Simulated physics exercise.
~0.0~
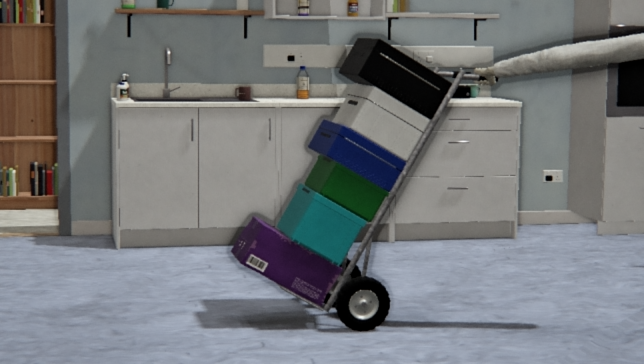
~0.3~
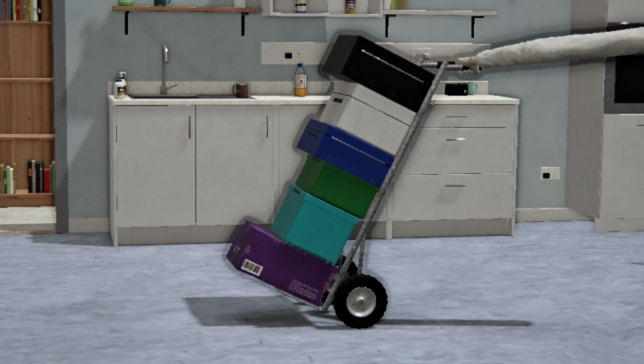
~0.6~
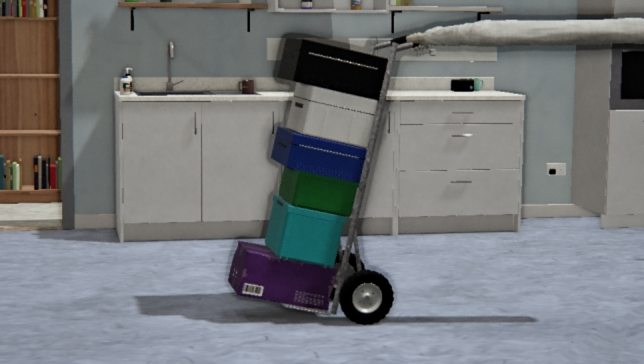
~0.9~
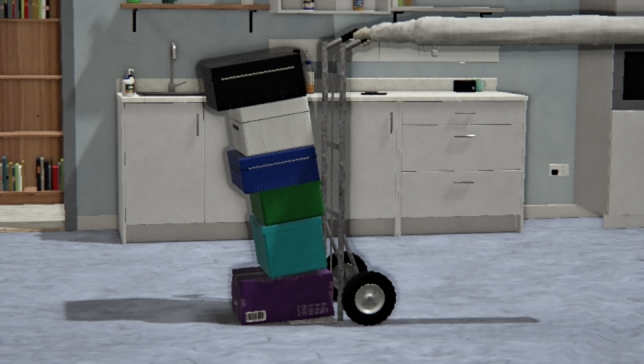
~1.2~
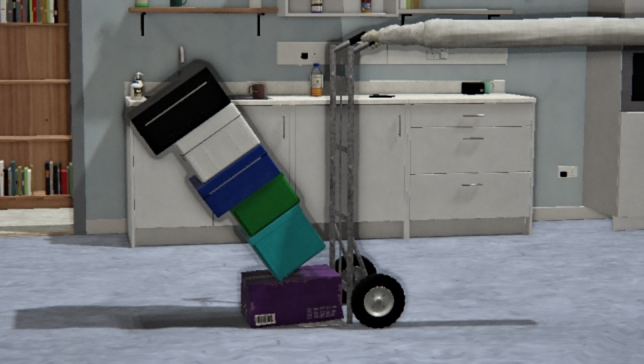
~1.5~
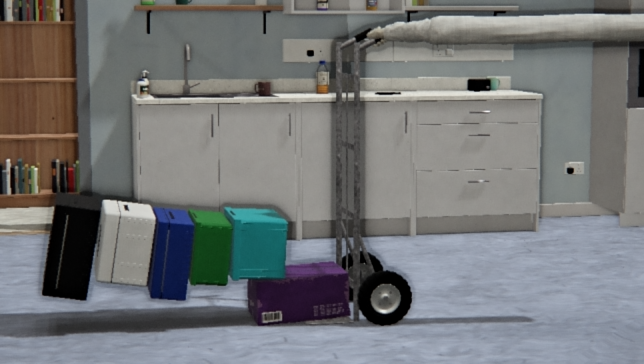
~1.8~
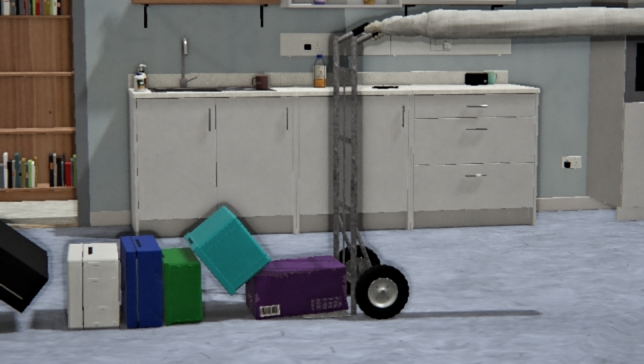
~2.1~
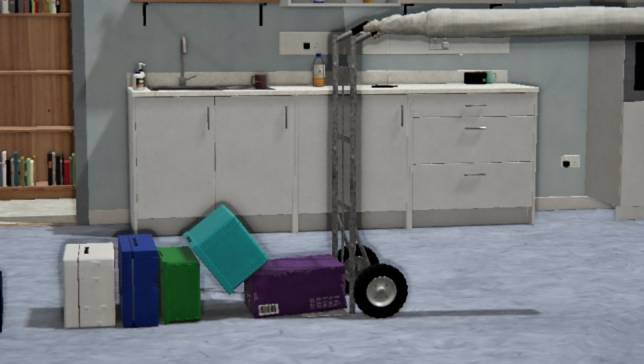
To begin with, a hand truck stands tilted back toward the right in a kitchen, a pale arm-like shape holding its handle and a leaning stack of six boxes on its plate, purple at the bottom and black on top. The truck swings forward to the left until it is upright and stops. The five upper boxes keep going, toppling left in a row while the purple one stays put. They drop to the floor, the black one landing farthest away. Finally, white, blue and green stand side by side, with turquoise propped askew between green and purple.
